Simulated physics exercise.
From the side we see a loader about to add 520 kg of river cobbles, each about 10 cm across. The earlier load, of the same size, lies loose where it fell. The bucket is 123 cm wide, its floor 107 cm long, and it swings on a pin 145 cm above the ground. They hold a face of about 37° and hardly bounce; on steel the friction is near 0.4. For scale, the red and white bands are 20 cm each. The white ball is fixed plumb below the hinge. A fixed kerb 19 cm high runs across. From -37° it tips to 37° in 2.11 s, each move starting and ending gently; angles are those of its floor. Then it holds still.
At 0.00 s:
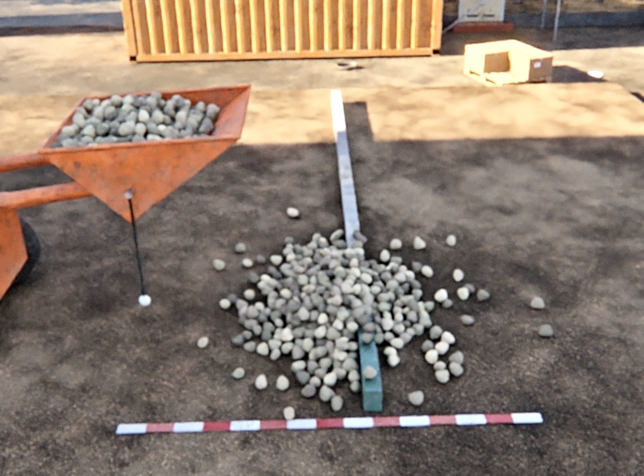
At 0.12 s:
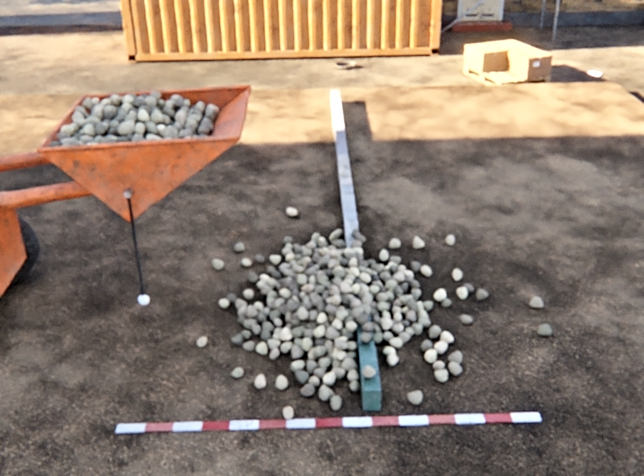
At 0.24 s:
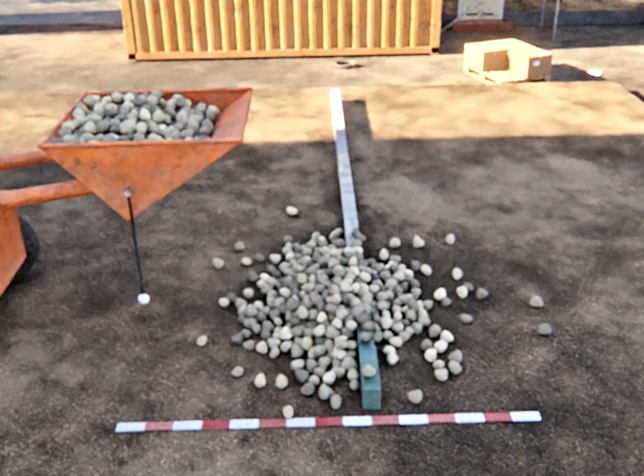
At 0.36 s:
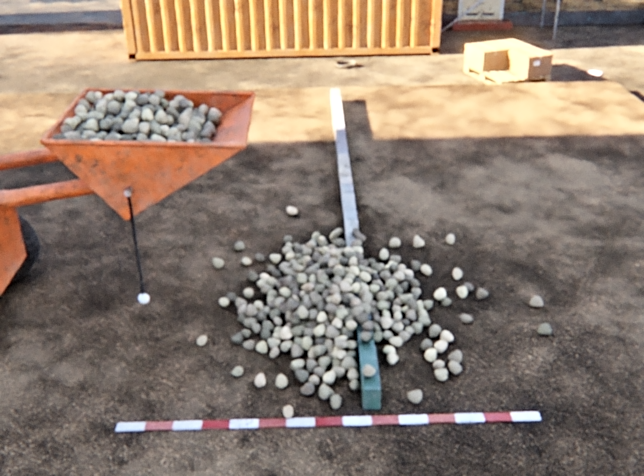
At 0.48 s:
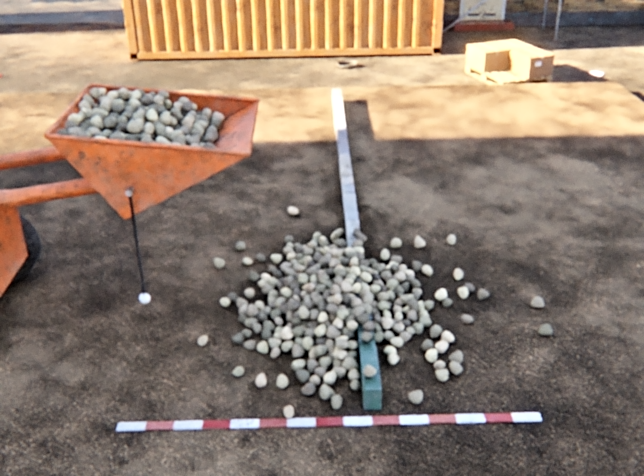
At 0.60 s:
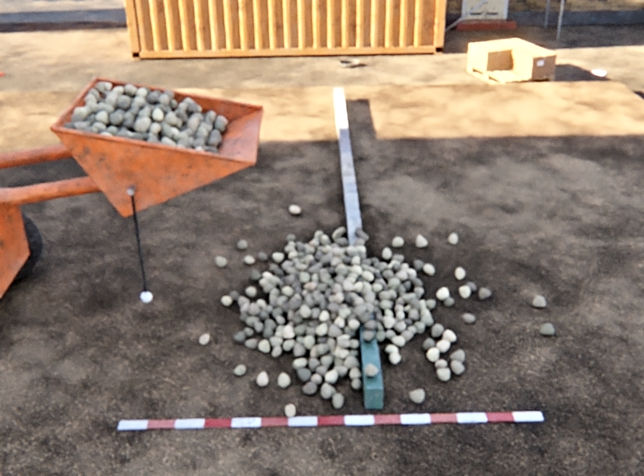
An orange bucket full of grey cobbles stands at left in a partly shaded yard, seen from the side and slightly above. A loose heap of similar stones lies across a narrow pale kerb with a green near end, behind a red-and-white strip, with a yellowish ribbed container and an open box beyond. The bucket slowly tilts clockwise, its stones shifting slightly, while the heap stays still and the camera barely wavers.
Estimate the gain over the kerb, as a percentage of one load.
Roughly 1 per cent of a load more.
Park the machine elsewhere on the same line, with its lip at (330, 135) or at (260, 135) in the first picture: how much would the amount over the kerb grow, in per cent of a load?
First some 65, then 0 per cent.
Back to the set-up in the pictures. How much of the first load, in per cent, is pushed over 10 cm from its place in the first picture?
Roughly 5 per cent of them.
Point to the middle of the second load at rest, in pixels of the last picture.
Their middle is at about (283, 290).
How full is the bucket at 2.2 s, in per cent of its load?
Roughly 30 per cent is still inside.
After 1.6 s the floor is at 25°; in per cent of one load, 98 in the bucket, 81 on this side of the kerb, 21 over the kerb; the foremost stones are at (485, 290).
After 2.2 s the floor is at 37°; in per cent of one load, 30 in the bucket, 149 on this side of the kerb, 21 over the kerb; the foremost stones are at (485, 290).
After 2.6 s the floor is at 37°; in per cent of one load, 3 in the bucket, 175 on this side of the kerb, 21 over the kerb; the foremost stones are at (485, 290).
After 5.4 s the floor is at 37°; in per cent of one load, 0 in the bucket, 178 on this side of the kerb, 22 over the kerb; the foremost stones are at (485, 290). Net gain over the kerb, 1.
